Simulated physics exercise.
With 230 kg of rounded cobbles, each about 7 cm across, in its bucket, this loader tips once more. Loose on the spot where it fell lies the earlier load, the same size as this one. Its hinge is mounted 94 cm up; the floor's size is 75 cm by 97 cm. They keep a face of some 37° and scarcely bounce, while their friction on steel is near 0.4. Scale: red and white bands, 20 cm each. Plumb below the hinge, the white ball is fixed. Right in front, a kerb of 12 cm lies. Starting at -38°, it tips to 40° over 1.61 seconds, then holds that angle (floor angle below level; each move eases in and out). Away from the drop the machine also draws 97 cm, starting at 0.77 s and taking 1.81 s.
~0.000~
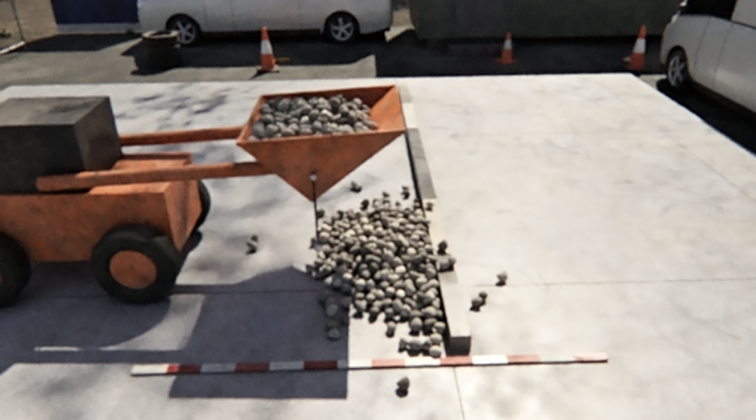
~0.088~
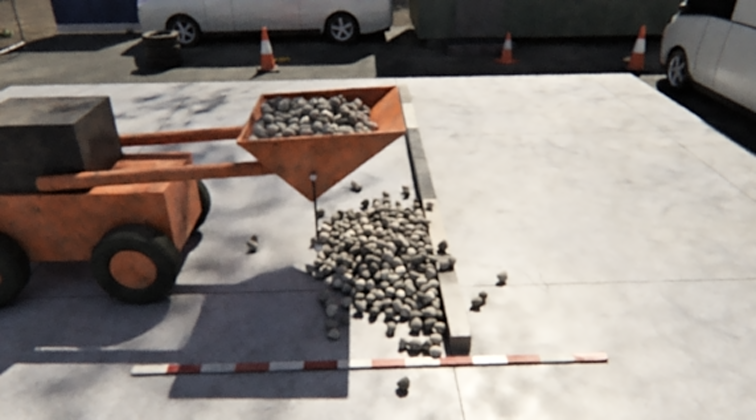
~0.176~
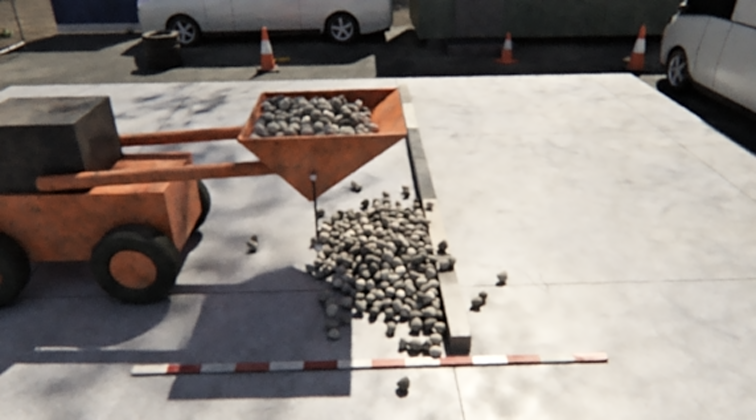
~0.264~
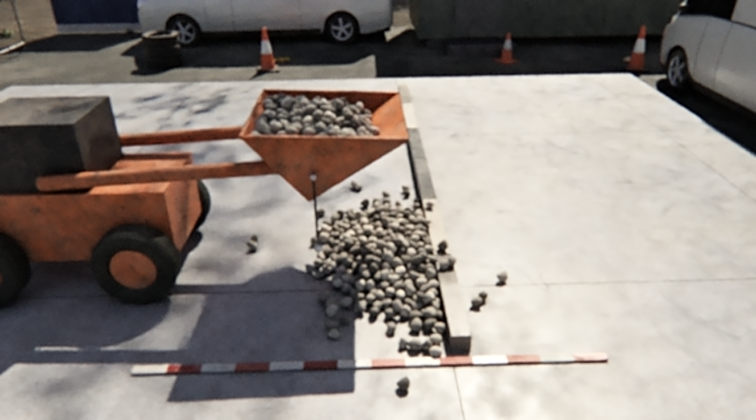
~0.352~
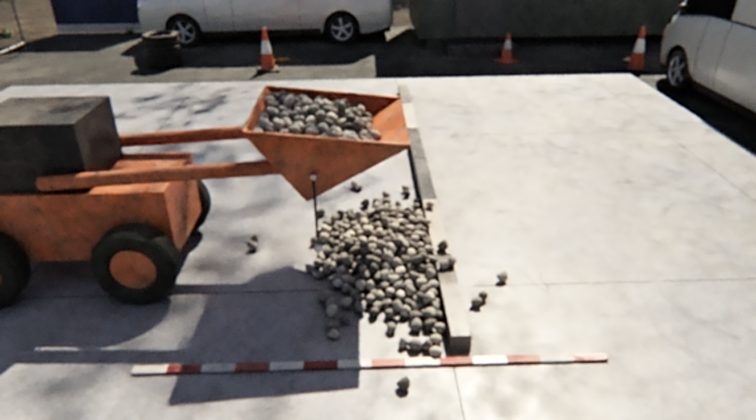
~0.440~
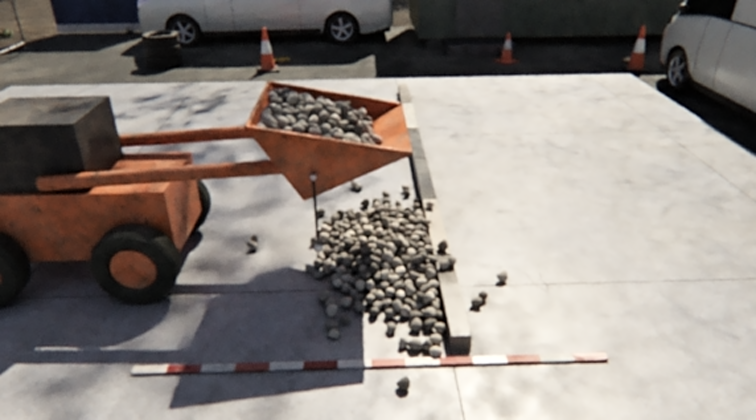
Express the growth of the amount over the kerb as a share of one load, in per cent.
Roughly 1 per cent of a load.
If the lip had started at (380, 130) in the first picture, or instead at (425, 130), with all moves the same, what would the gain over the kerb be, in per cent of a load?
The first position would add some 0 per cent, the second some 5.
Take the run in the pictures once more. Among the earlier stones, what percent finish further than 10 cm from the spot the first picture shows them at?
Roughly 5 percent.
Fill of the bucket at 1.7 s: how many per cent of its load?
Some 15 percent, roughly.
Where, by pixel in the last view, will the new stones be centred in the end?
They come to rest centred about (351, 242).
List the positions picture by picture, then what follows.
The first frame shows lip at (405, 131), floor tilted -38°, highest stones at (322, 107). The earlier load is highest near (387, 238), 21 cm above ground level, 99 % on this side of the kerb, 1 % over the kerb.
In the second frame, the bucket is at -37°, its lip at (405, 132); the top of the load is at (309, 106); the stones move at 0.1 m/s on average.
The third frame shows lip at (407, 135), floor tilted -35°, highest stones at (310, 105); the stones move at 0.1 m/s on average.
In the fourth frame, the bucket is at -32°, its lip at (408, 140); the top of the load is at (301, 104); the stones move at 0.1 m/s on average.
In the fifth frame, the bucket is at -28°, its lip at (410, 146); the top of the load is at (286, 101); the stones move at 0.2 m/s on average.
In the sixth frame, the bucket is at -24°, its lip at (412, 154); the top of the load is at (284, 98); the stones move at 0.2 m/s on average.
After 1.2 s the floor is at 28°; in per cent of one load, 92 in the bucket, 107 on this side of the kerb, 1 over the kerb; the foremost stones are at (456, 256).
After 1.7 s the floor is at 40°; in per cent of one load, 13 in the bucket, 186 on this side of the kerb, 1 over the kerb; the foremost stones are at (462, 253).
After 3.0 s the floor is at 40°; in per cent of one load, 0 in the bucket, 199 on this side of the kerb, 1 over the kerb; the foremost stones are at (467, 257).
After 5.4 s the floor is at 40°; in per cent of one load, 0 in the bucket, 199 on this side of the kerb, 1 over the kerb; the foremost stones are at (467, 257). Net gain over the kerb, 1.
